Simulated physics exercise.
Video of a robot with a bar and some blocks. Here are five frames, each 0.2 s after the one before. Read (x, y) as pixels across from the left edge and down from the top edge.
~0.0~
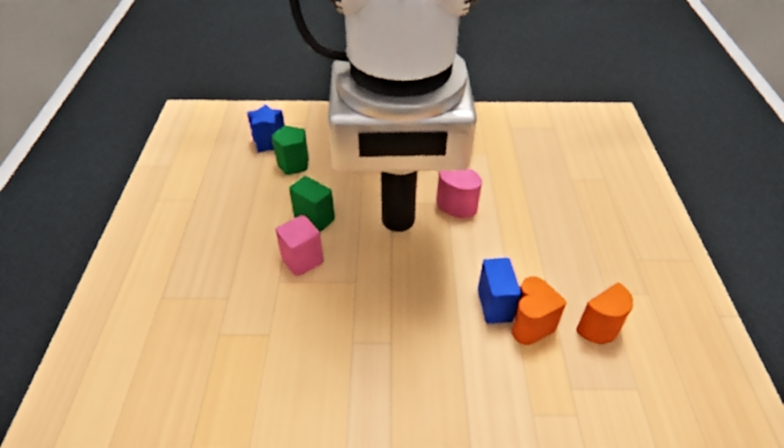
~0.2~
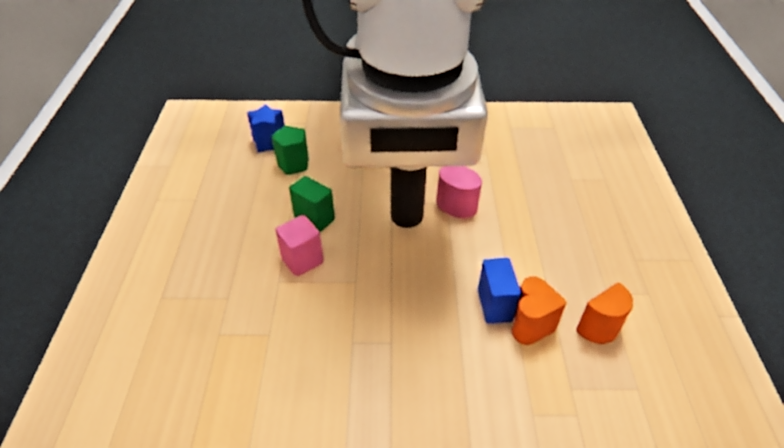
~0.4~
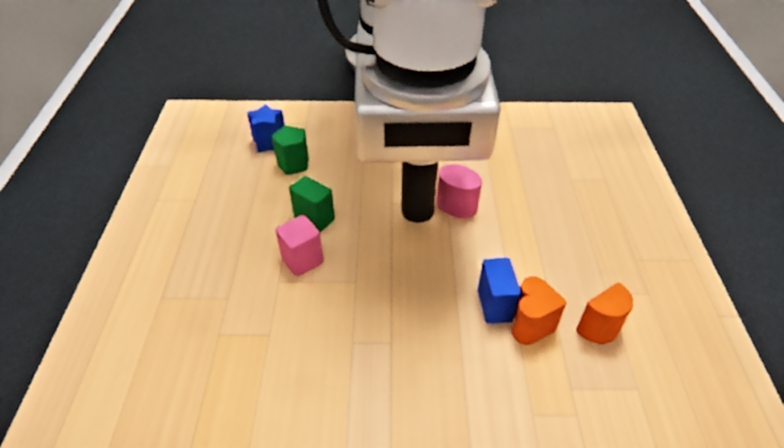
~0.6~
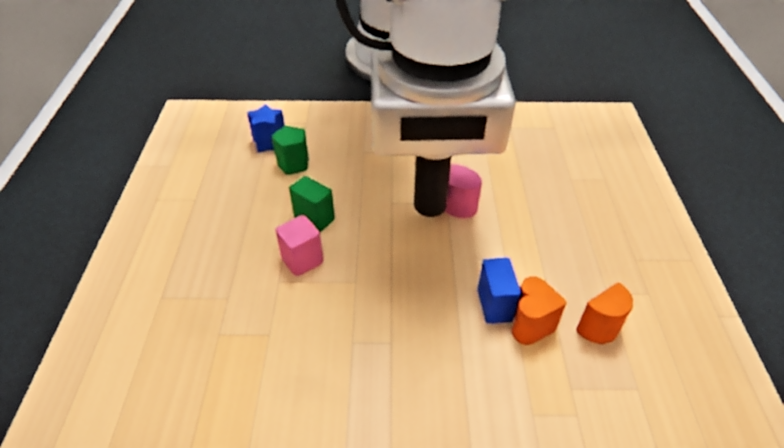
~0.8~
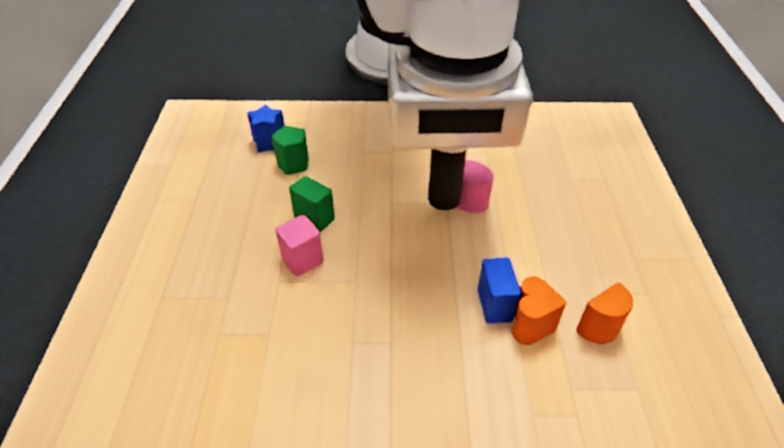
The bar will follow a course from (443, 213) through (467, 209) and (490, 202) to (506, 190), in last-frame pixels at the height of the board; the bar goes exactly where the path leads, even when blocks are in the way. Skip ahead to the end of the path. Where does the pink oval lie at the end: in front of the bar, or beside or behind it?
In front, I predict.
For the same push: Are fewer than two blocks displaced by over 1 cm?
It seems so.
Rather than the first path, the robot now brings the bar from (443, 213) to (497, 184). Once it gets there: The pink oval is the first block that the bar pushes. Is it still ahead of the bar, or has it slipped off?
The block sits ahead of the bar.
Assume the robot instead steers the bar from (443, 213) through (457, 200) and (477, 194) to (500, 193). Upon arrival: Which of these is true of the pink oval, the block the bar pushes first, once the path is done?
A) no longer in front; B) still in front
That would be B.
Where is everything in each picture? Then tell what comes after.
In the first picture, lower end of the bar at (398, 220), tops of blocks, pink oval at (460, 176).
In the second picture, bar at (407, 216), blocks as before.
In the third picture, bar at (418, 211), blocks as before.
In the fourth picture, bar at (430, 206), blocks as before.
In the fifth picture, bar at (444, 200), pink oval at (472, 171).
The first path, step by step. Halfway along, bar at (482, 193); pink oval at (505, 160), turned 25° anticlockwise.
At the end, bar at (509, 177); pink oval at (528, 144), turned 35° anticlockwise.
